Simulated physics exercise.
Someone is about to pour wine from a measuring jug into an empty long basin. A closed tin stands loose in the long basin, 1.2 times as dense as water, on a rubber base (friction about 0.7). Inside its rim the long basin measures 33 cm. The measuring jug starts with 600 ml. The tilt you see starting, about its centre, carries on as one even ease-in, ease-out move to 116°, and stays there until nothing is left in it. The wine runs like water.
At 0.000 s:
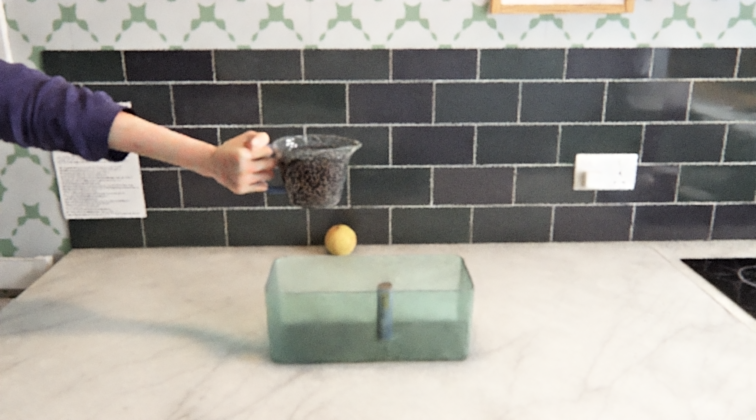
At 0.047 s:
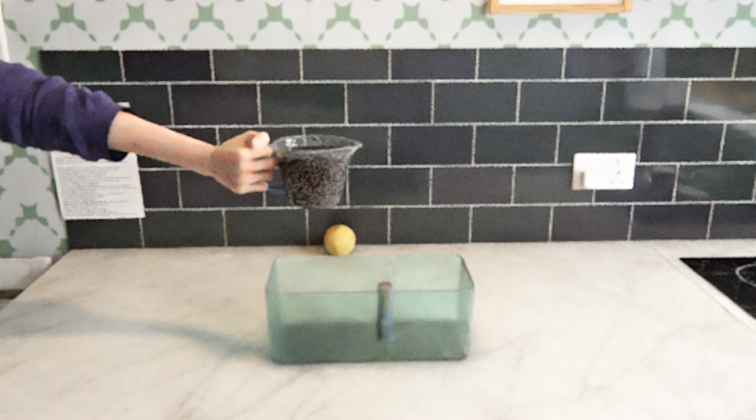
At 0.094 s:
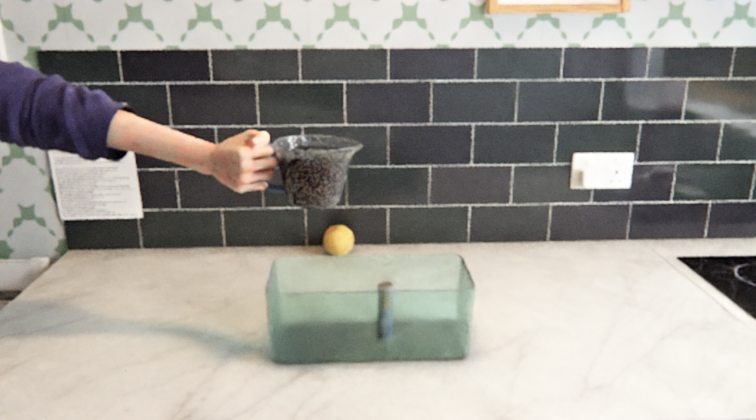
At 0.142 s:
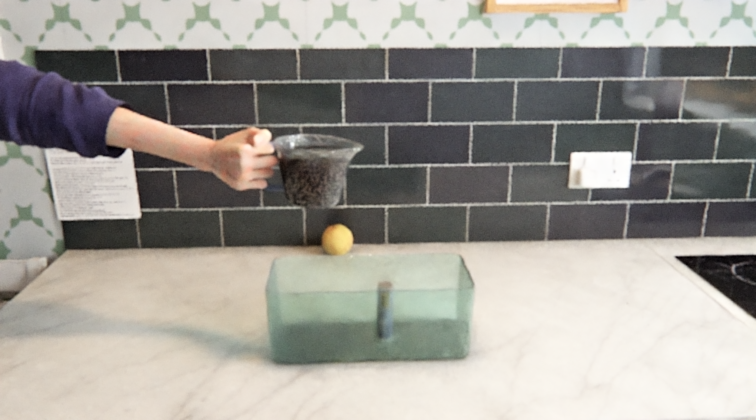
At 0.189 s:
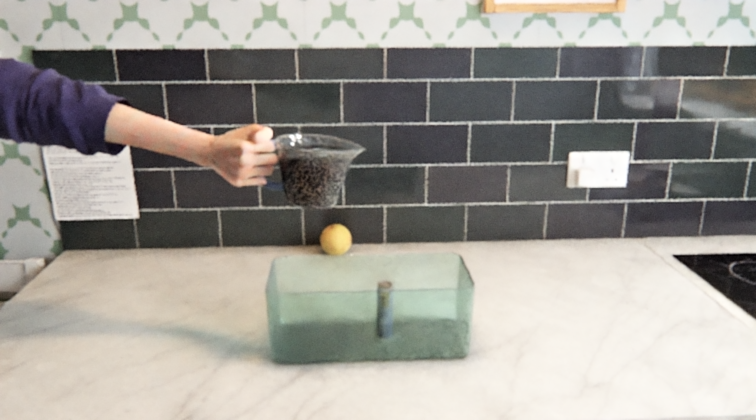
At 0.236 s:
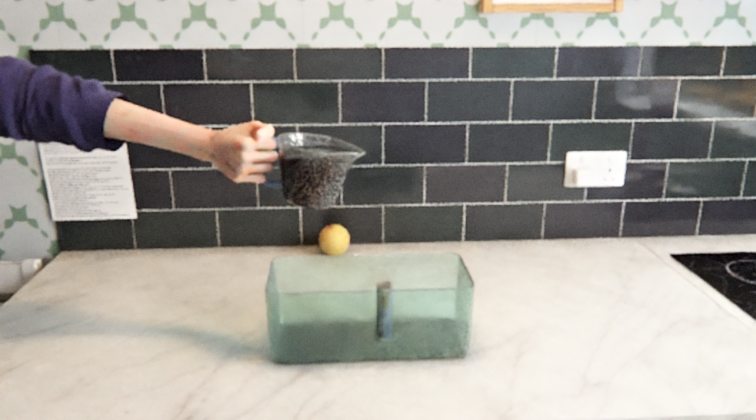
A hand holds a dark speckled measuring jug above a green basin and slowly tilts it slightly right.
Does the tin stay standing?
The tin keeps standing.
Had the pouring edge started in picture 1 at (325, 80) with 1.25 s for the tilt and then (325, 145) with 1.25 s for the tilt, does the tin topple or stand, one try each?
First it falls; then it topples.
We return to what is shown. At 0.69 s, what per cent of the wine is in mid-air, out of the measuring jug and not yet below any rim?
About 28 per cent.
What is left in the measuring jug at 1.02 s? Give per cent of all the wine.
Near 4 in a hundred.
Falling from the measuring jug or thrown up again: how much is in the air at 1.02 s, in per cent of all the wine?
Near 10 in a hundred.
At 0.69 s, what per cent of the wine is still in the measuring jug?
About 60 per cent.
Then, 0.69 s in, the tilt is 67° and 60 per cent is still to pour; the tin stands where it began.
Then, 1.02 s in, the tilt is 107° and 4 per cent is still to pour; the tin stands where it began.
Then, 1.37 s in, the tilt is 116° and 0 per cent is still to pour; the tin stands where it began.
Then, 1.75 s in, the tilt is 116° and 0 per cent is still to pour; the tin stands where it began.
Finally, the tin stands where it began.
